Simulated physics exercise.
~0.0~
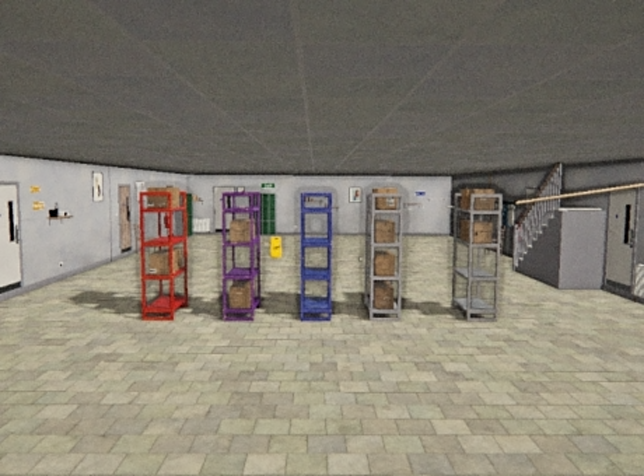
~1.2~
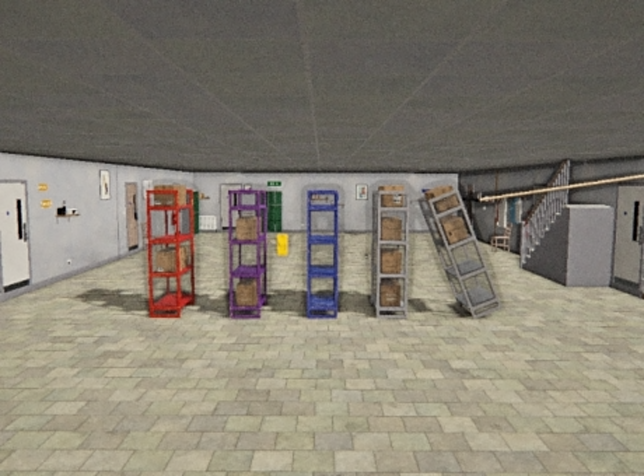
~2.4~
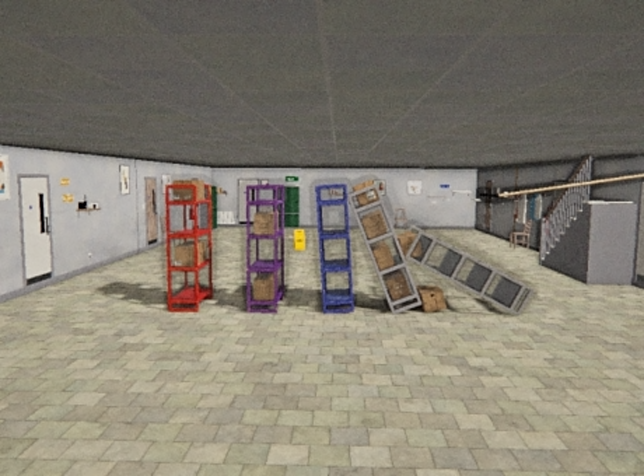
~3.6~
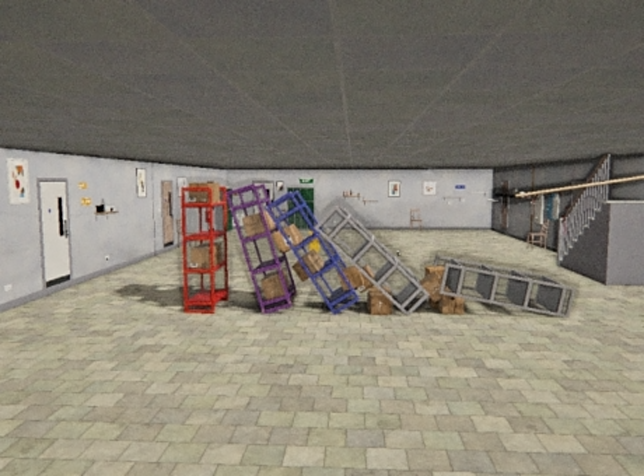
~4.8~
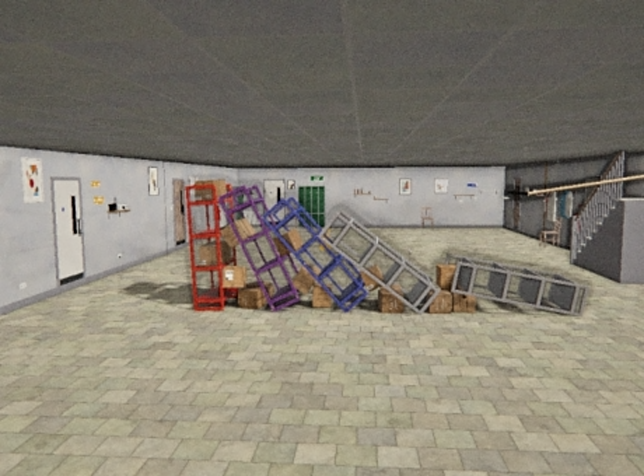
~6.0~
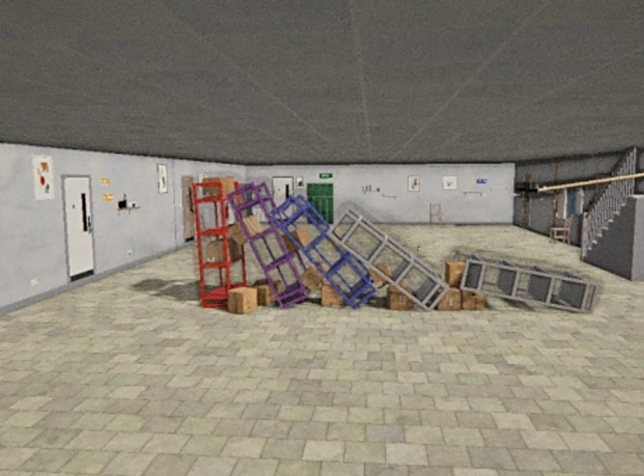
Five open shelf units holding boxes stood in a row until the right-hand grey one toppled left, knocking the next grey, blue and purple ones into a leaning line as boxes spilled, while the red unit at the far left stayed standing.
